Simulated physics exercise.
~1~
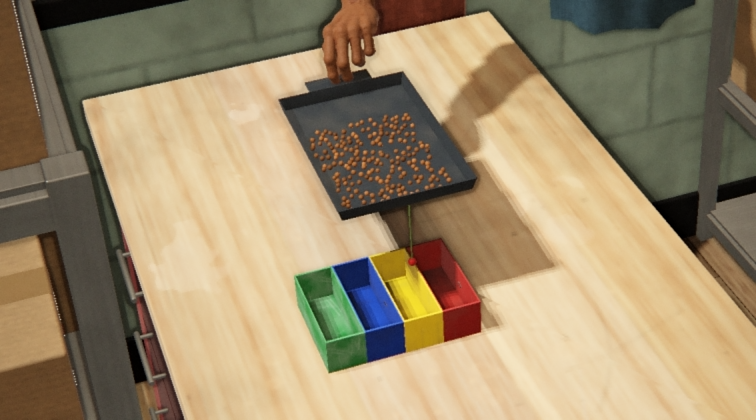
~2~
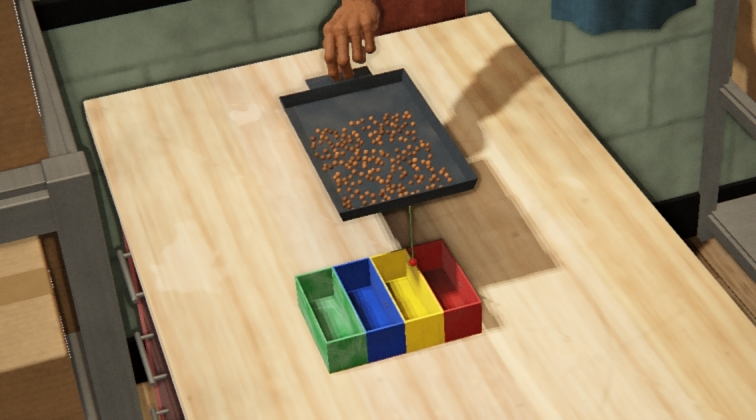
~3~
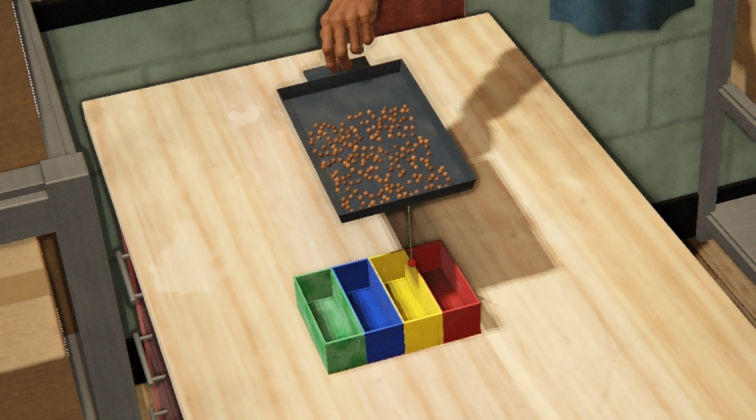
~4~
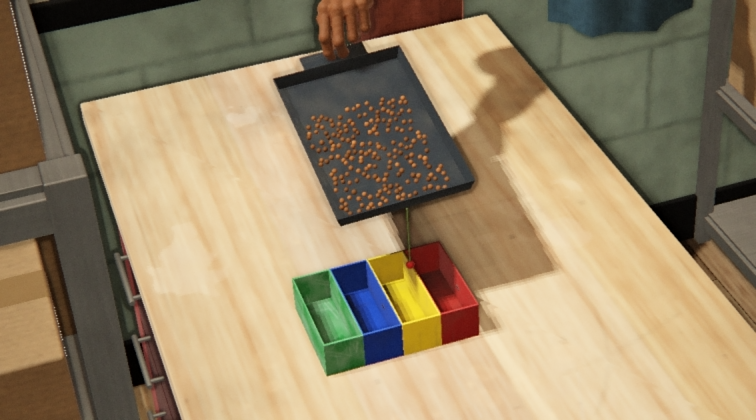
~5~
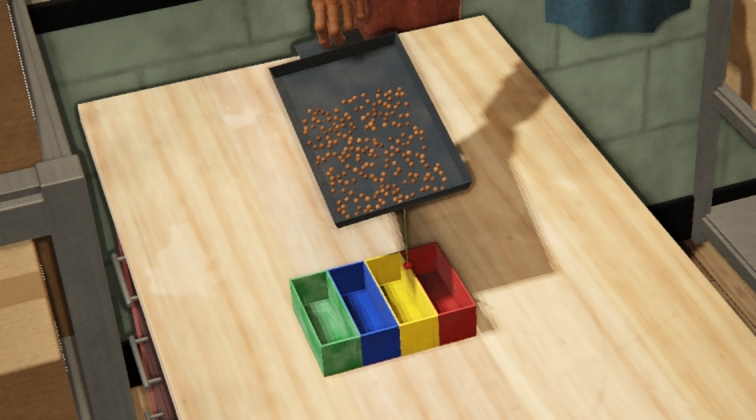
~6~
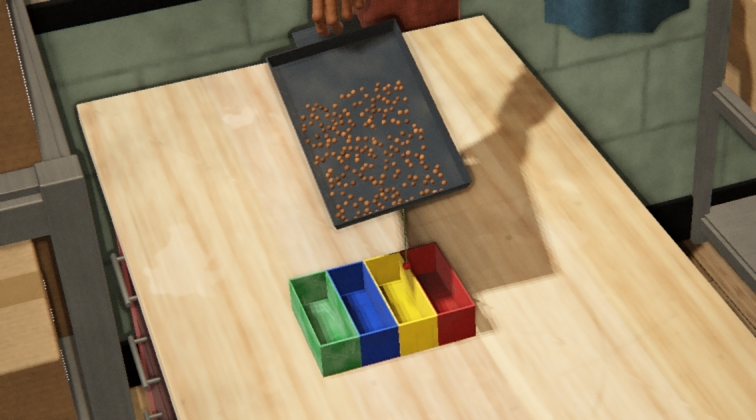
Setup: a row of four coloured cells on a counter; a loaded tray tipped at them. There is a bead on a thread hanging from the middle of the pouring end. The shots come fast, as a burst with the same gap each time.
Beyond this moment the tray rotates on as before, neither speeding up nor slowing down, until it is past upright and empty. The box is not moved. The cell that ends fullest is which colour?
It is the blue cell.
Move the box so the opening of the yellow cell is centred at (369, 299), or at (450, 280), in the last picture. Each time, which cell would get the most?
Yellow, then the green one.
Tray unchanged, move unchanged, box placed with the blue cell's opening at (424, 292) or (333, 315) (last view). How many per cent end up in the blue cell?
I'd expect some 10 percent, and then some 20 percent.
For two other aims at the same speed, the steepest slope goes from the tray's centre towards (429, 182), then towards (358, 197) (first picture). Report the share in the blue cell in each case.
I'd say roughly 0 percent with the first slope, 80 percent with the other.
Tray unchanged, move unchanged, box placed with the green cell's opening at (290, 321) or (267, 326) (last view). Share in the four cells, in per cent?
You'd see around 100 per cent and then around 90 per cent.
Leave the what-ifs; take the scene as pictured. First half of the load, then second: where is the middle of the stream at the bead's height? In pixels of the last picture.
Around (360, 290) first; around (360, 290) second.
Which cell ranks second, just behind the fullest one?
Just behind the top cell comes the cell in yellow.
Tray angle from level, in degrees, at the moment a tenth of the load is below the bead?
Around 75° at that moment.
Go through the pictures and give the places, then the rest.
Corners of the pouring end (341, 209) and (472, 177), level; middle of the load (373, 158), cereal balls; bead on its thread (412, 262); green cell (346, 350); blue cell (385, 339); yellow cell (424, 329); red cell (462, 319), in the first frame.
Corners of the pouring end (342, 210) and (473, 177), level; middle of the load (374, 158), in the second frame.
Corners of the pouring end (341, 212) and (472, 177), tipped barely, lowest at the left corner; middle of the load (372, 155), in the third frame.
Corners of the pouring end (340, 216) and (470, 178), tipped a little, lowest at the left corner; middle of the load (370, 151), in the fourth frame.
Corners of the pouring end (337, 219) and (468, 179), tipped clearly, lowest at the left corner; middle of the load (367, 148), in the fifth frame.
Corners of the pouring end (337, 222) and (467, 179), tipped clearly, lowest at the left corner; middle of the load (366, 148), almost all on the move; green cell (341, 354); blue cell (380, 343); yellow cell (418, 333); red cell (456, 322), in the sixth frame.
Just after the last frame, tray tipped steeply; the larger part on the tray; about a tenth in the blue cell; just a few in the green cell; about a tenth falling or outside the box.
A moment on, tray tipped past a quarter turn; about a tenth on the tray; roughly a third in the blue cell; about a tenth in the yellow cell; about a tenth in the green cell; roughly a quarter falling or outside the box.
Further on, tray tipped past a quarter turn; roughly two thirds in the blue cell; roughly a quarter in the yellow cell; about a tenth in the green cell; just a few in the red cell; just a few falling or outside the box.
When it is over, tray tipped past a quarter turn; roughly two thirds in the blue cell; roughly a quarter in the yellow cell; about a tenth in the green cell; just a few in the red cell; just a few outside the box.
